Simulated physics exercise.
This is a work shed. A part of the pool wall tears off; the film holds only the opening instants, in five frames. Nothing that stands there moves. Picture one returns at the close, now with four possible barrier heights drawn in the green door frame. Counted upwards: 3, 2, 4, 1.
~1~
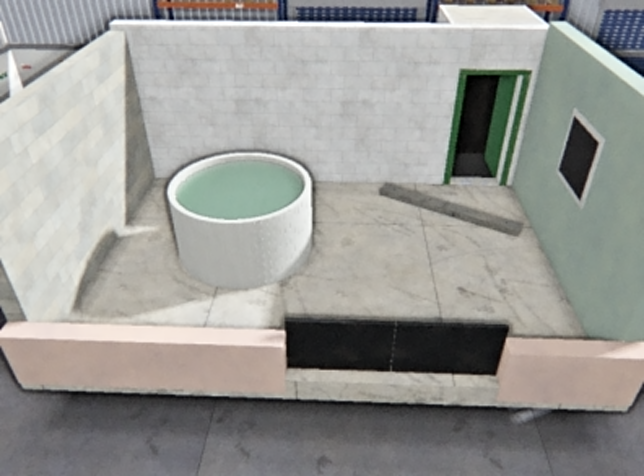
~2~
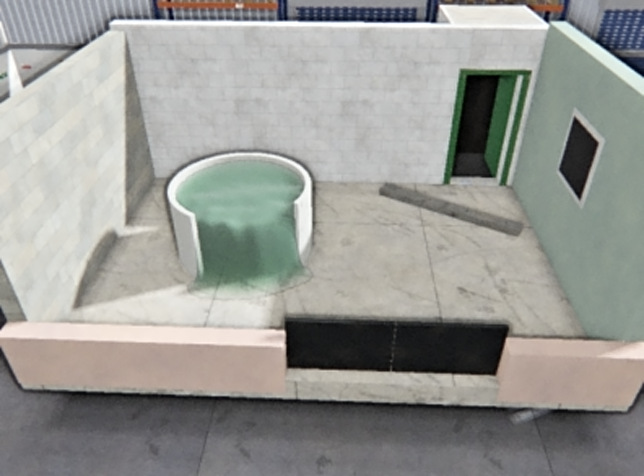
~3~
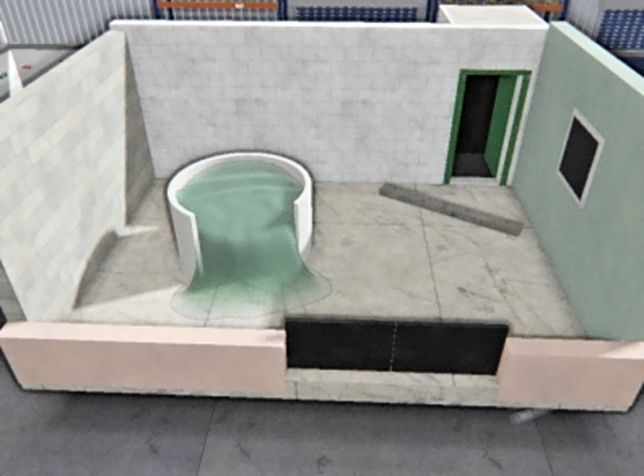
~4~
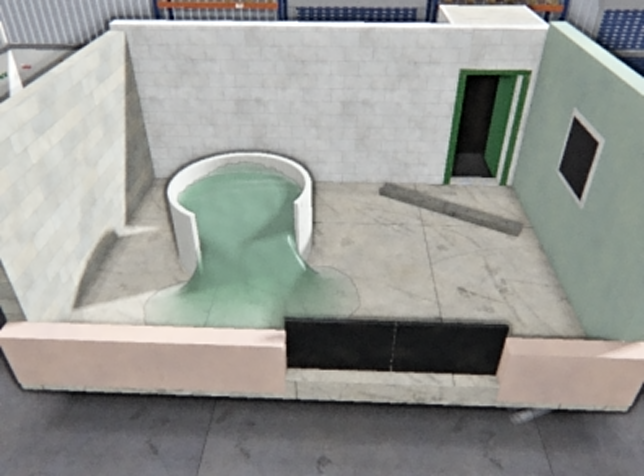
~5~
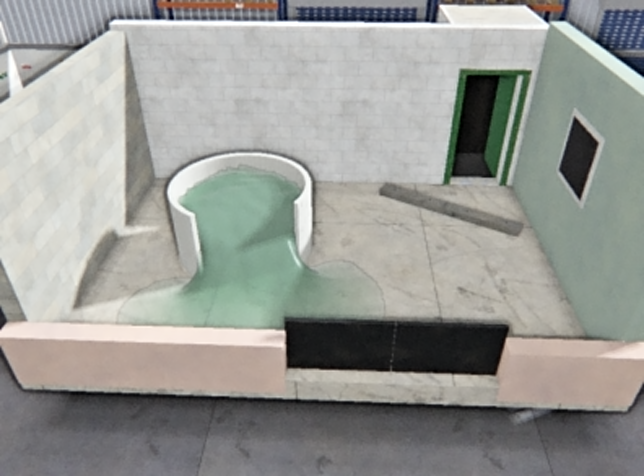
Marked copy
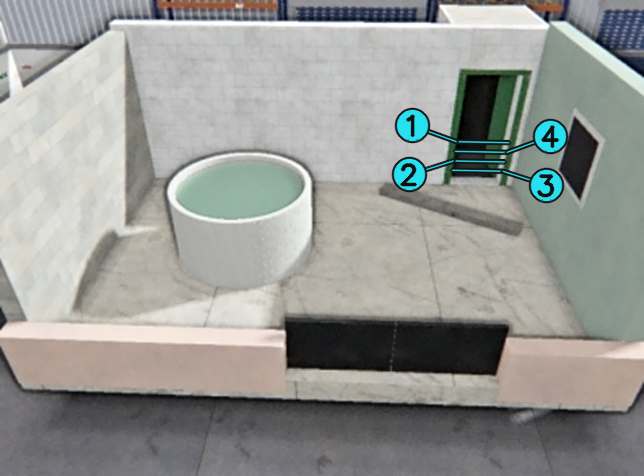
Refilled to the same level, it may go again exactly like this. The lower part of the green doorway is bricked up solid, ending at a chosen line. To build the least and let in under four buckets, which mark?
3 is the one.
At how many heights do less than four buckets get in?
All four.
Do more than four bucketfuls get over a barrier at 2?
No, that is safe.
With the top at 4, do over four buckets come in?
No, not at all.
In cyan, 1 at (482, 142); 2 at (479, 161); 3 at (477, 170); 4 at (480, 151); from the bottom up 3, 2, 4, 1.
Choosing 1, nothing gets over.
Choosing 2, nothing gets over.
Choosing 3, a splash gets over, under a bucket.
Choosing 4, nothing gets over.
